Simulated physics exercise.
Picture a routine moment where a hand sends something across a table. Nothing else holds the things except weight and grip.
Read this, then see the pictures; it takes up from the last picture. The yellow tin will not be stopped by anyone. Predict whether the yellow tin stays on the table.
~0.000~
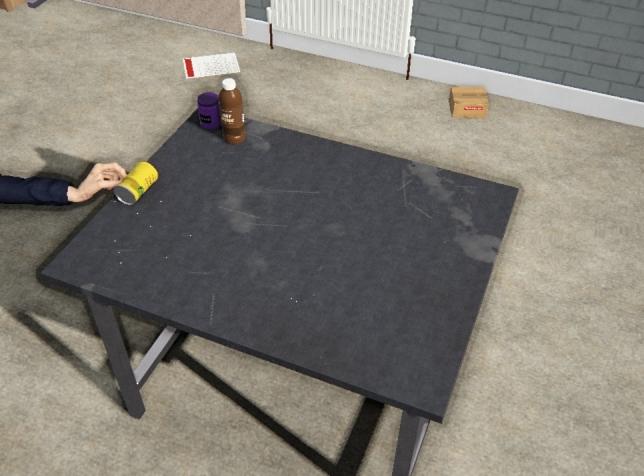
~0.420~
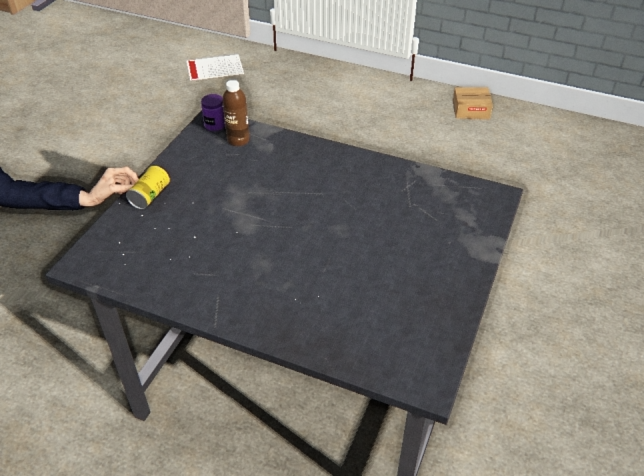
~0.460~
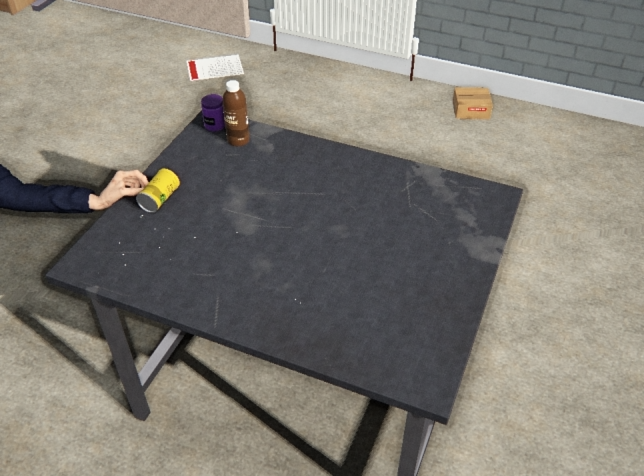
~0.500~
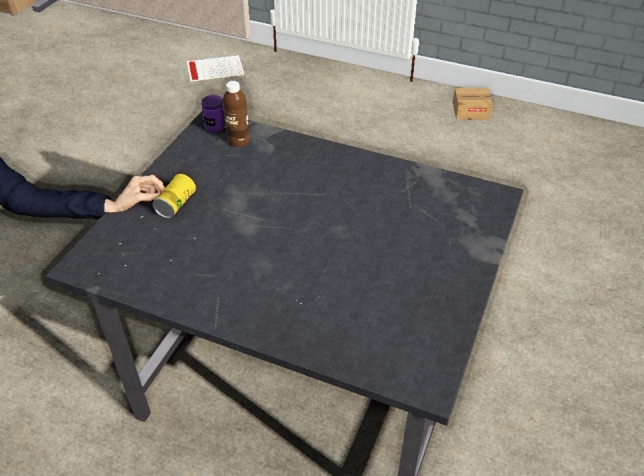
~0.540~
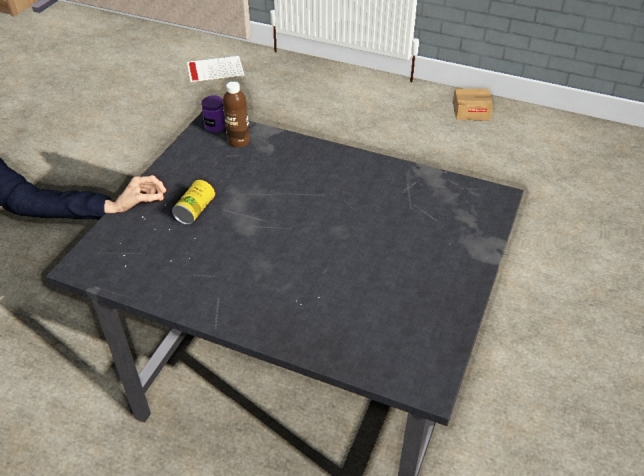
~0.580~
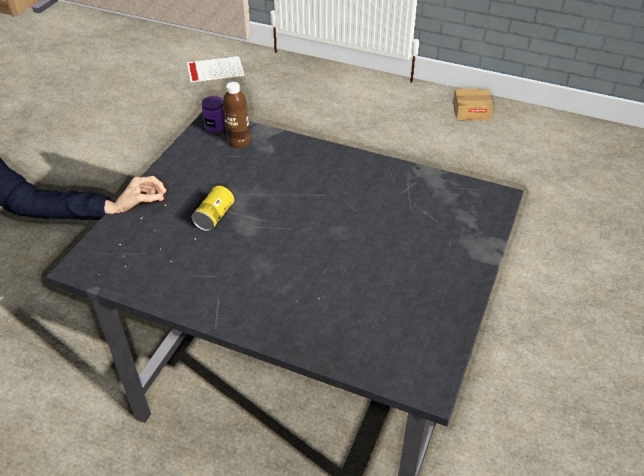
My guess is it loses the table altogether.
After 0.88 s, yellow tin rolled well along near (365, 253).
After 1.18 s, yellow tin now off the table.
After 1.48 s, things are still on the move.
By the end (1.7 s), off the table, yellow tin.
